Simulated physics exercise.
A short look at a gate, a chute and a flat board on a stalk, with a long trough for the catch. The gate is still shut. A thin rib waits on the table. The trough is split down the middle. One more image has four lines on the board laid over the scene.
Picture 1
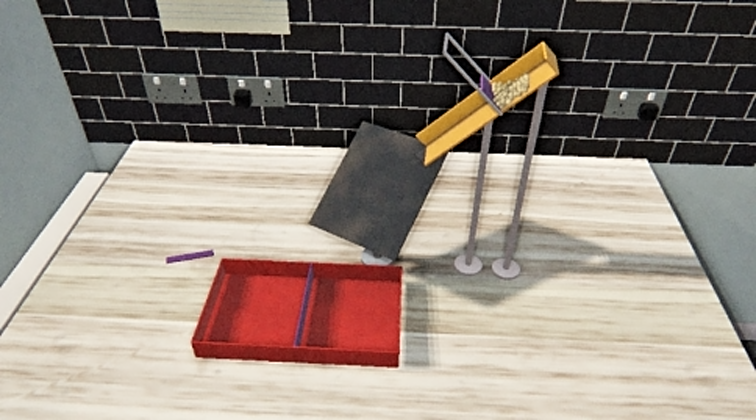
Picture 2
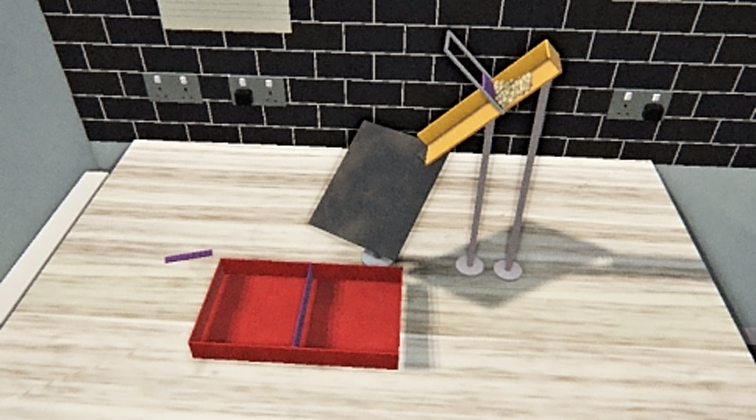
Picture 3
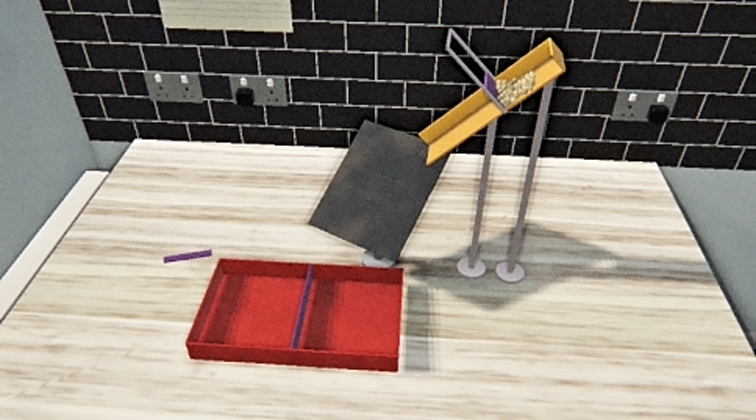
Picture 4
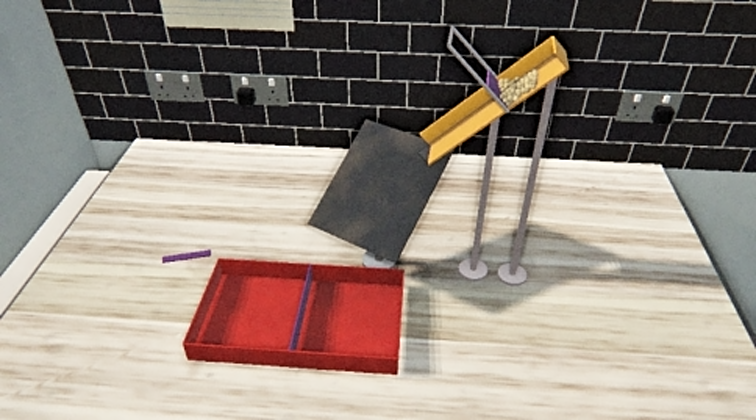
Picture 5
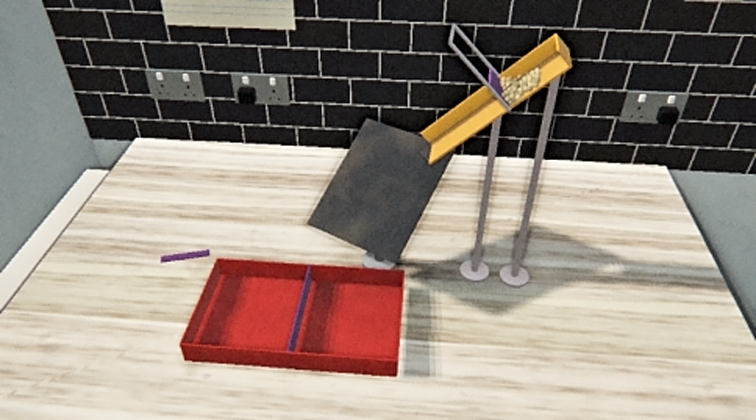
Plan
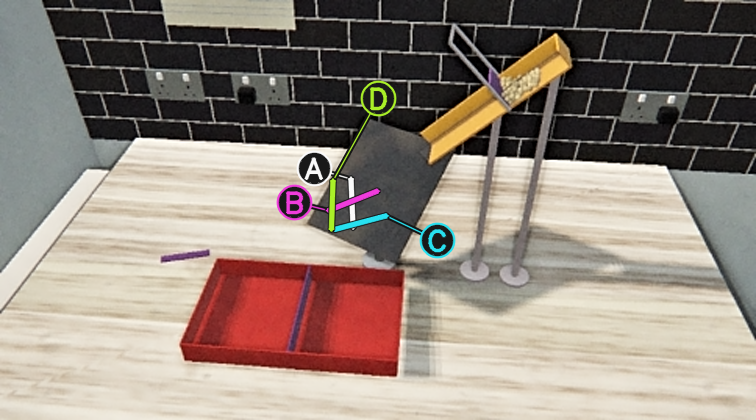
We see a yellow chute on thin legs holding pale beans behind a shut gate, above a tilted dark board and a divided red trough, with a purple rib lying at left; nothing moves except a slight shift in the view.
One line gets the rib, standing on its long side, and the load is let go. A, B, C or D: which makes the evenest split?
B beats the others.
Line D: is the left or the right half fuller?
The right half.
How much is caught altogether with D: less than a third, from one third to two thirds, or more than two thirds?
It is more than two thirds.
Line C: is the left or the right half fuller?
Left.
On the marked copy, line A from (350, 179) to (353, 227); line B from (377, 191) to (328, 210); line C from (386, 215) to (334, 229); line D from (333, 180) to (331, 229).
With A, of what is caught, a small part in the left half, nearly all in the right.
With B, of what is caught, about half in the left half, about half in the right.
With C, of what is caught, all in the left half, none in the right.
With D, of what is caught, a small part in the left half, most in the right.
